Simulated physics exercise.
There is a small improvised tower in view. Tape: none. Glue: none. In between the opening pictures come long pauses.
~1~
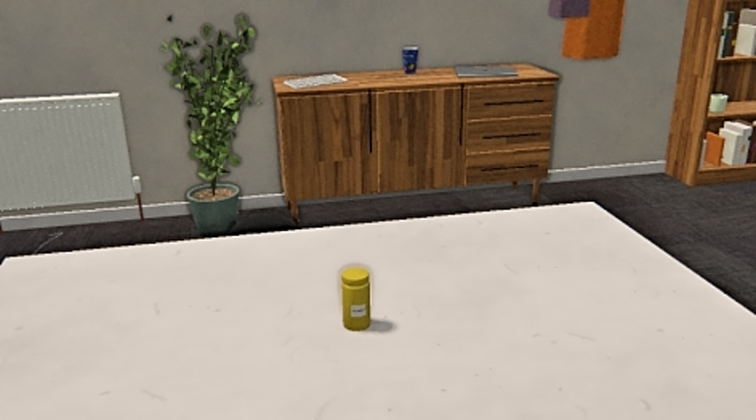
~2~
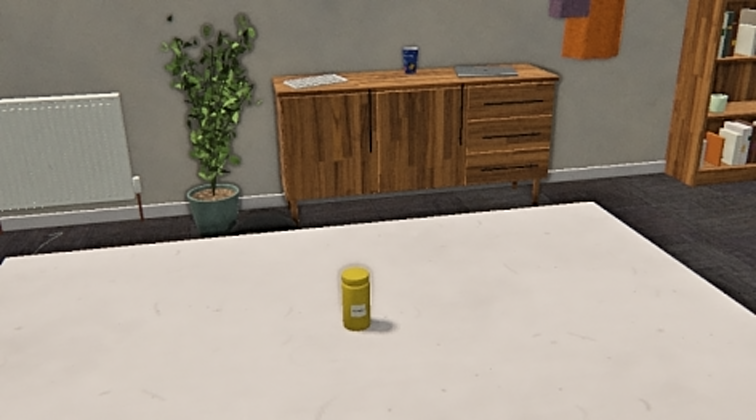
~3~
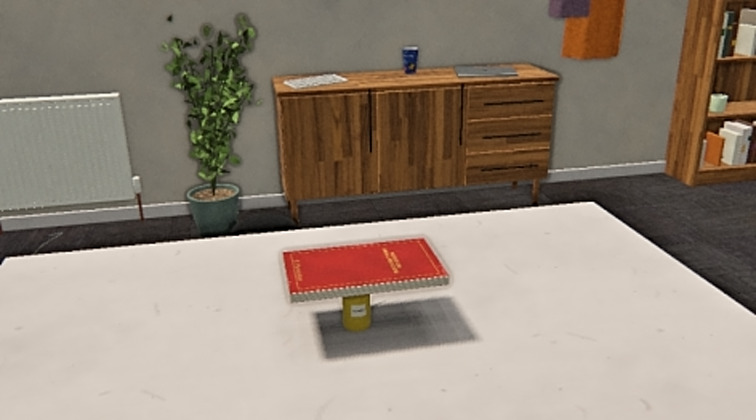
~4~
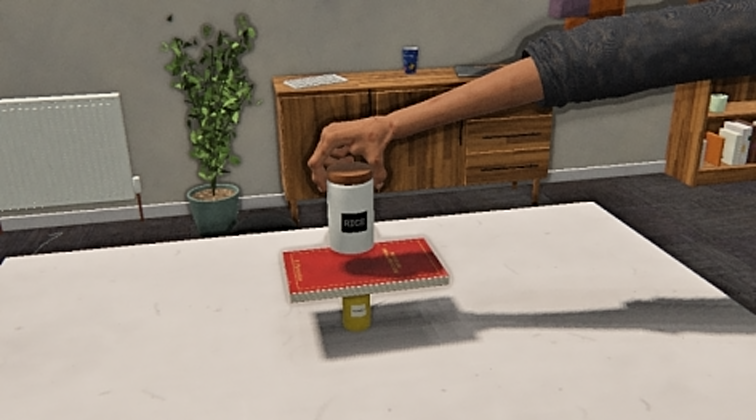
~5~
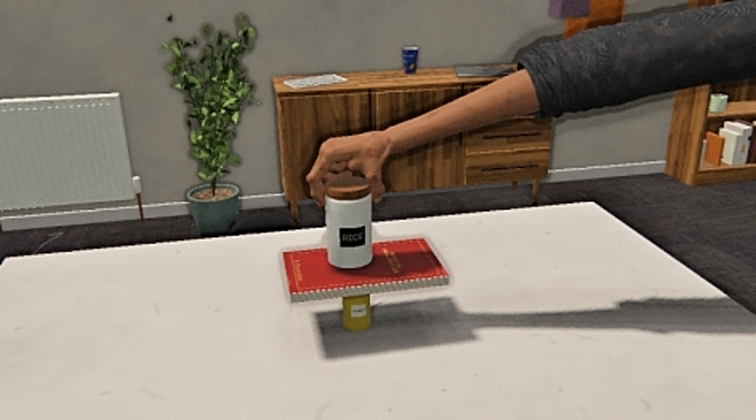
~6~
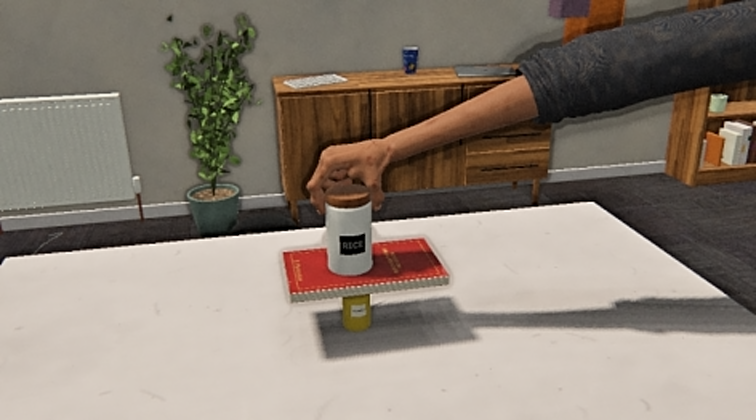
A hand lowering a white jar with a brown lid onto a red book balanced across a small yellow container.
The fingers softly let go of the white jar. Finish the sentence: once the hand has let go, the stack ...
The stack stands firm.
Then, 0.20 s after the last picture, nothing has stirred.
Then, 0.40 s after the last picture, white jar resting near (349, 230).
At rest, all 3 in place. Seen from the same camera at the end, white jar near (349, 230). The stack stays up.
